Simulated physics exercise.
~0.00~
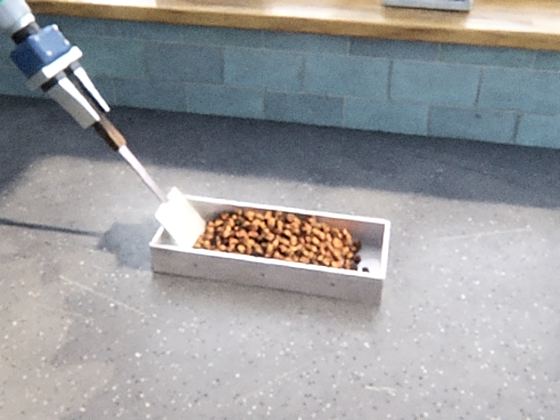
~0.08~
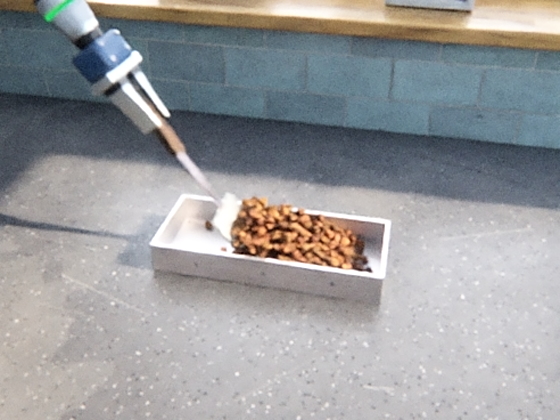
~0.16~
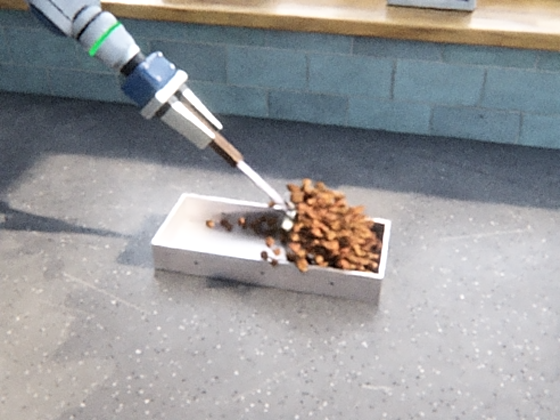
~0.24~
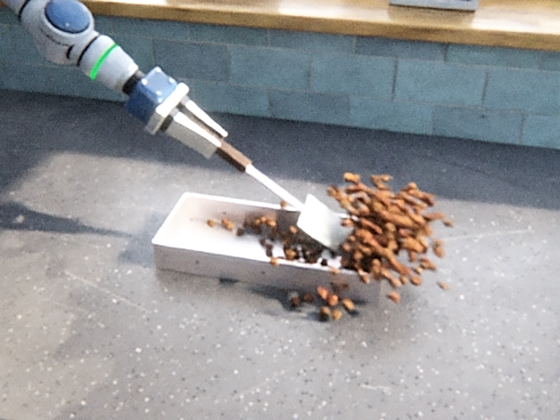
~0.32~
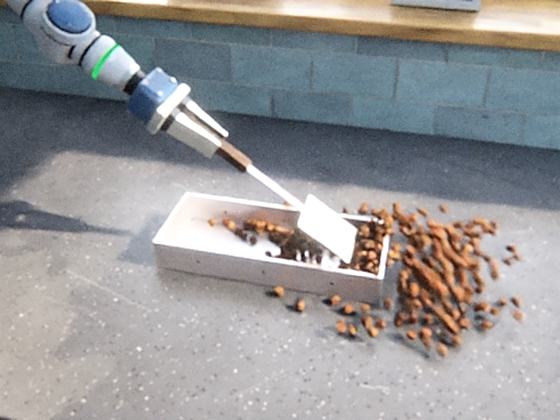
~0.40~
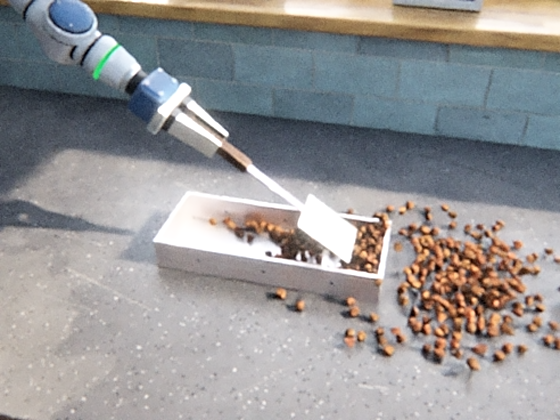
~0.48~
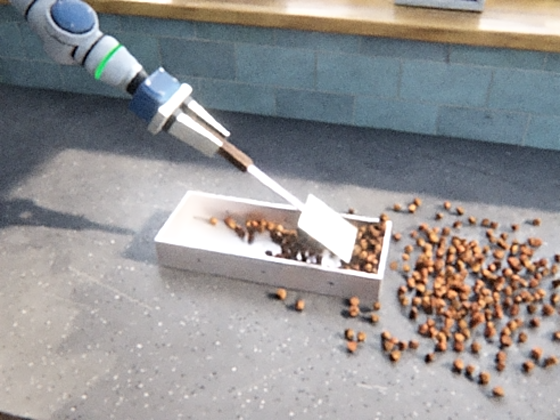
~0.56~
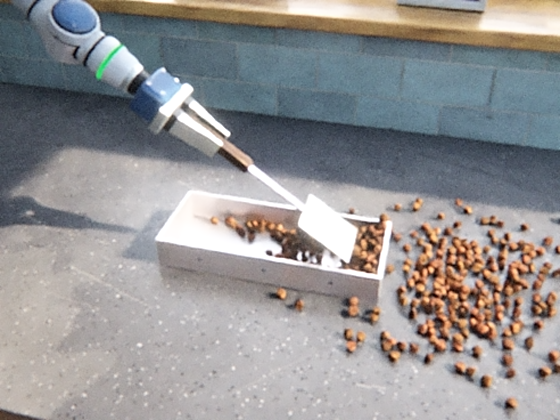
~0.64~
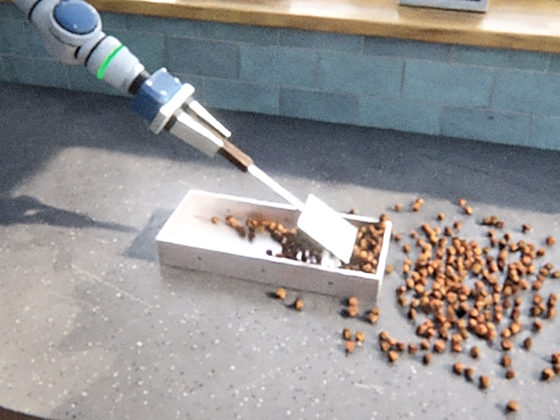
In the video, a robot arm holding a white paddle pushes brown pellets rightward through a pale rectangular tray, heaping them up until many spill over the right end. The paddle stops, tilted, and the pellets spread across the grey countertop and settle, with some left in the tray.
